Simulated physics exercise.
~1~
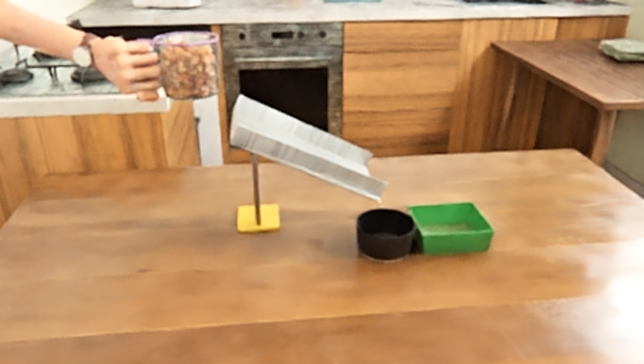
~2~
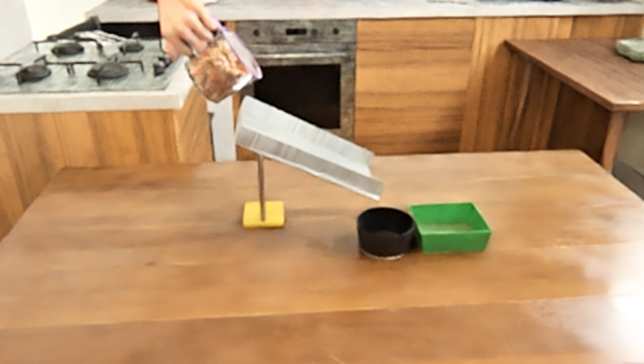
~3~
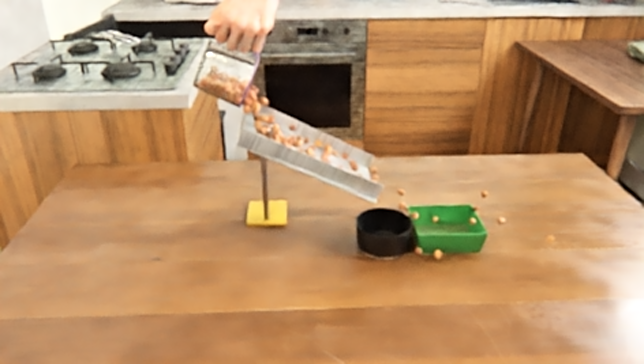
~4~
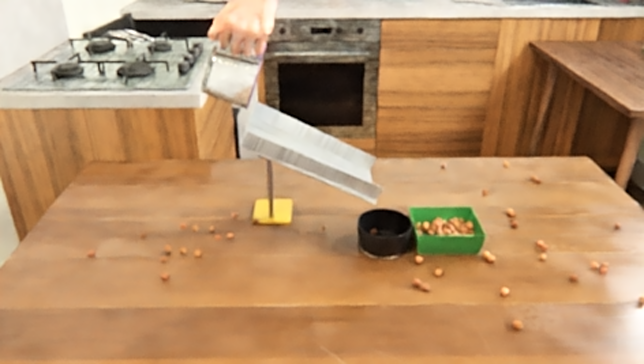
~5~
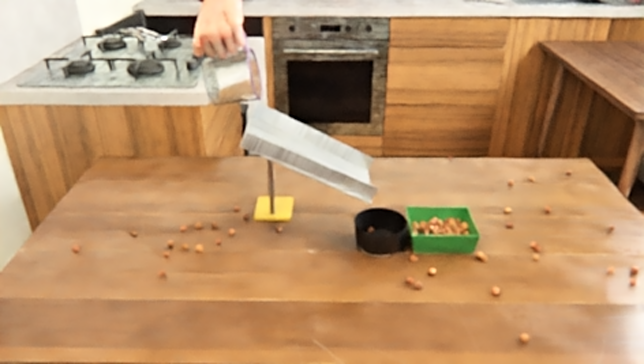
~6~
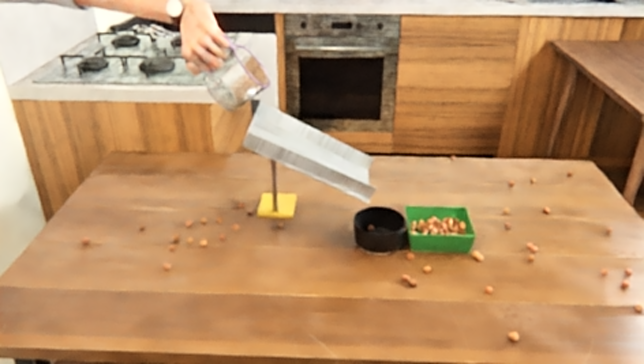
Hand tipping a clear cup of hazelnuts down a sloping chute, many landing in a green tin, others scattering across the table.
